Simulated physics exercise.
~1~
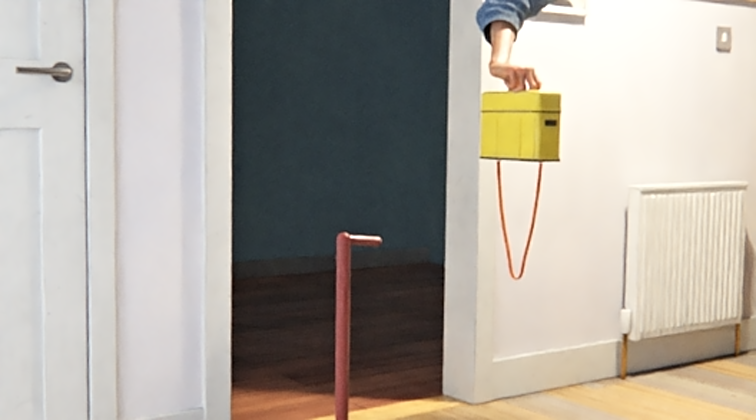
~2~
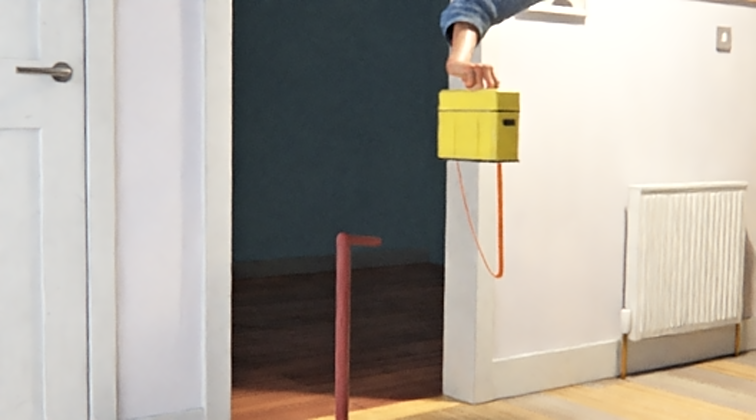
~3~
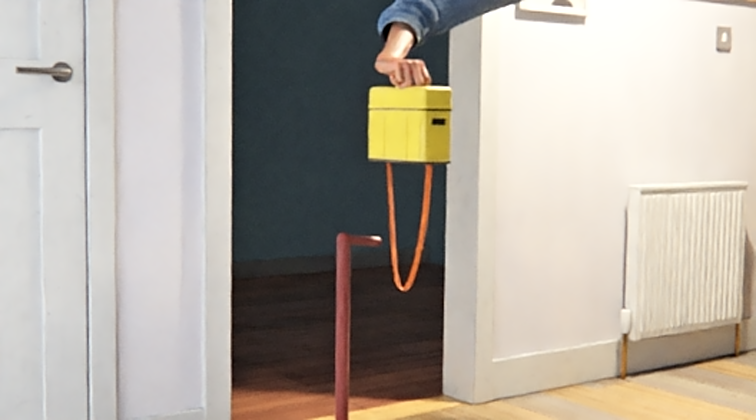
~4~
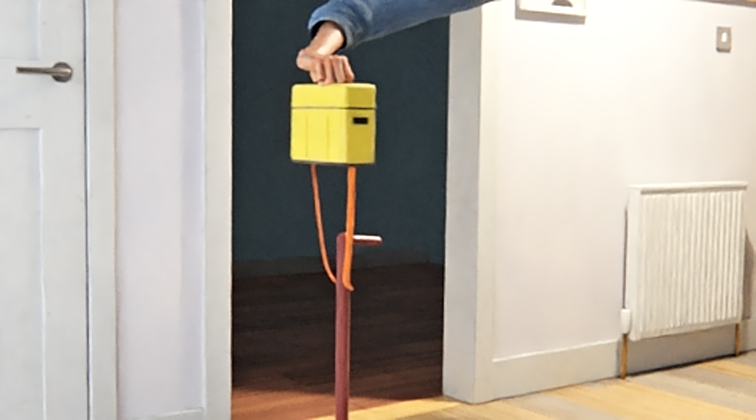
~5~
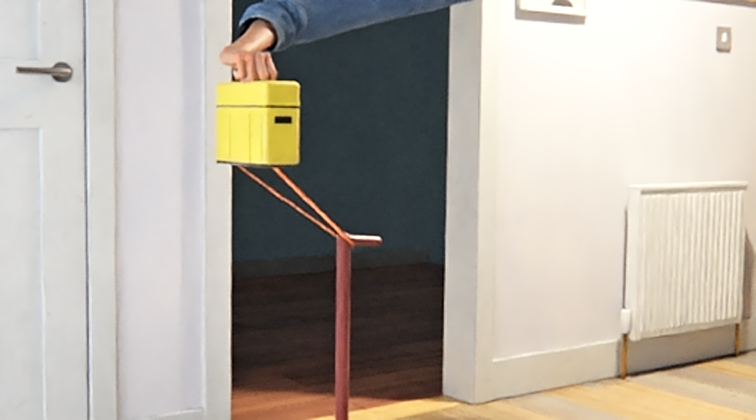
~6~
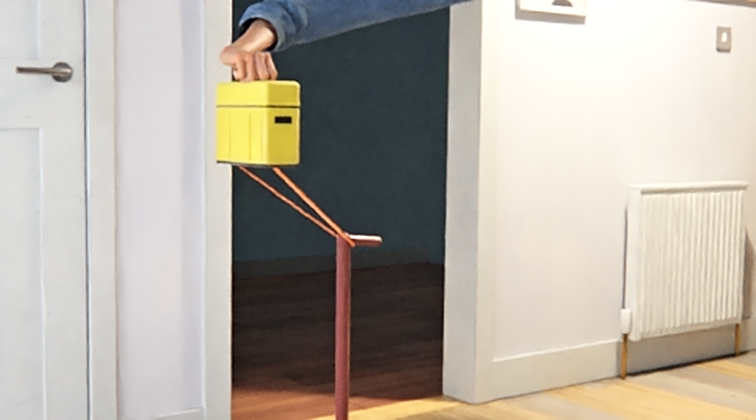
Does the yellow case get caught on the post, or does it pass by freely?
It gets caught. The orange loop hanging under the yellow case snags at the top of the post and stretches tight, and the case stops just to the left of it.
